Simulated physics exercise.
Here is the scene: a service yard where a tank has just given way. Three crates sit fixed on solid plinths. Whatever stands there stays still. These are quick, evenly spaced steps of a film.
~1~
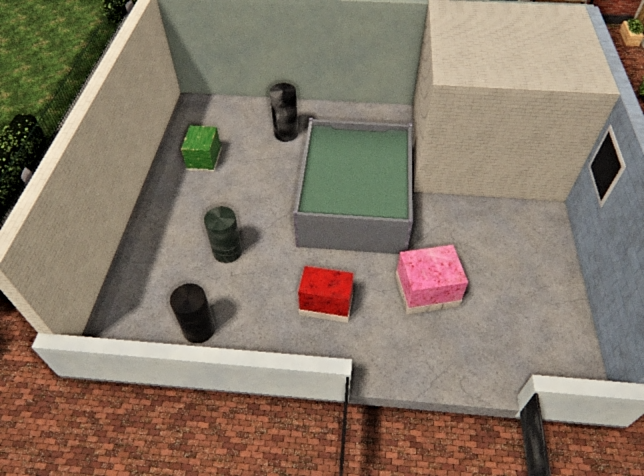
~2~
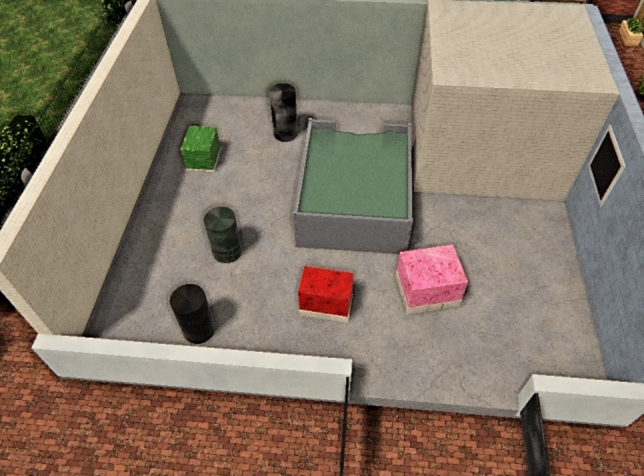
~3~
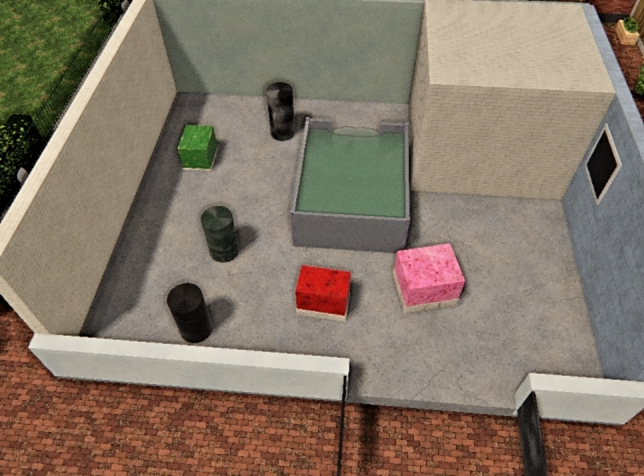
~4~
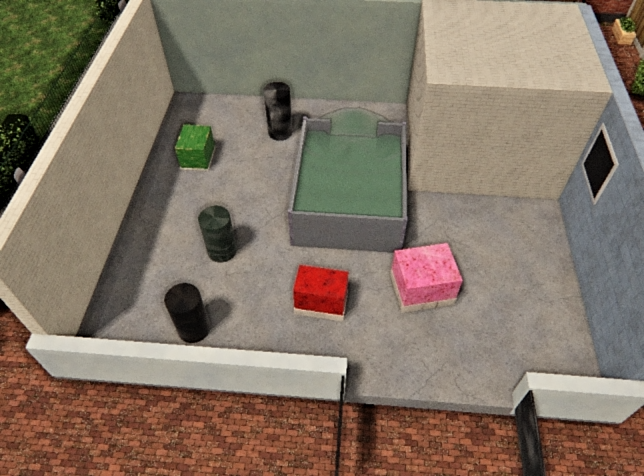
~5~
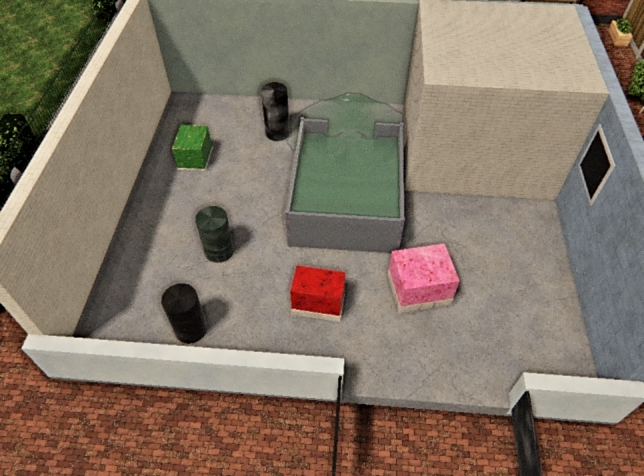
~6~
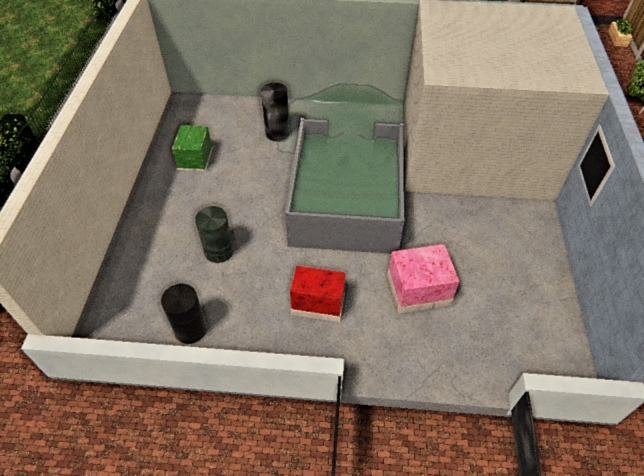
In a walled service yard, still green-tinted water fills a grey tank among dark cylinders and green, red and pink blocks. A gap opens in the tank's far side and water pours out through it, then spreads in a thin, widening sheet across the floor toward the back wall.
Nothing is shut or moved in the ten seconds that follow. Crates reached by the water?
In order: The green crate gets caught by the water. The pink crate doesn't get caught by the water. The red crate doesn't get caught by the water.
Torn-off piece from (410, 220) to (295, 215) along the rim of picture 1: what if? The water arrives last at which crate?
The one in green.
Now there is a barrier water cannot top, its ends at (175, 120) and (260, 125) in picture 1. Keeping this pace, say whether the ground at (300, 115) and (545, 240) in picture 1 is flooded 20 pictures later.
In order, I'd call them inundated and bare.
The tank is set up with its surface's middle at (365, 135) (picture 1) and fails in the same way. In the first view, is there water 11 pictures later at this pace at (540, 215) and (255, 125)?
Untouched, then submerged.
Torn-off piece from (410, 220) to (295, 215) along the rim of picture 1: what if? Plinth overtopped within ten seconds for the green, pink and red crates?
Result: Green crate is swamped; pink crate is swamped; red crate is swamped.
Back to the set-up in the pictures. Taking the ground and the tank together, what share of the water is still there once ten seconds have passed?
Estimate: Some 98 %.
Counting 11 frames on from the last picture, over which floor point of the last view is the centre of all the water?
At roughly (334, 164).
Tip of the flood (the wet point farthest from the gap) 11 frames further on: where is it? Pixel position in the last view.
Front's tip: Near (171, 94).
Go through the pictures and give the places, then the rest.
Still water in the water tank at (357, 169), in the first frame.
Water pours out on the water tank's far side and has run to a hidden place, in the second frame.
The front is at a hidden place, out from the gap on the water tank's far side, in the third frame.
Water pours out on the water tank's far side and has run to (348, 109), in the fourth frame.
The front is at (326, 101), out from the gap on the water tank's far side, in the fifth frame.
Water pours out on the water tank's far side and has run to (301, 100), in the sixth frame.
A moment on, water covers 10 % of the floor; the green crate not reached, the pink crate not reached, the red crate not reached.
Next, water covers 20 % of the floor; the green crate water round its plinth, the pink crate not reached, the red crate not reached.
Then, water covers 35 % of the floor; the green crate water round its plinth, the pink crate water round its plinth, the red crate not reached.
Later, water covers 65 % of the floor; the green crate water round its plinth, the pink crate water round its plinth, the red crate water round its plinth.
In the end, water covers 85 % of the floor; the green crate was topped, the pink crate stayed above the water, the red crate stayed above the water.
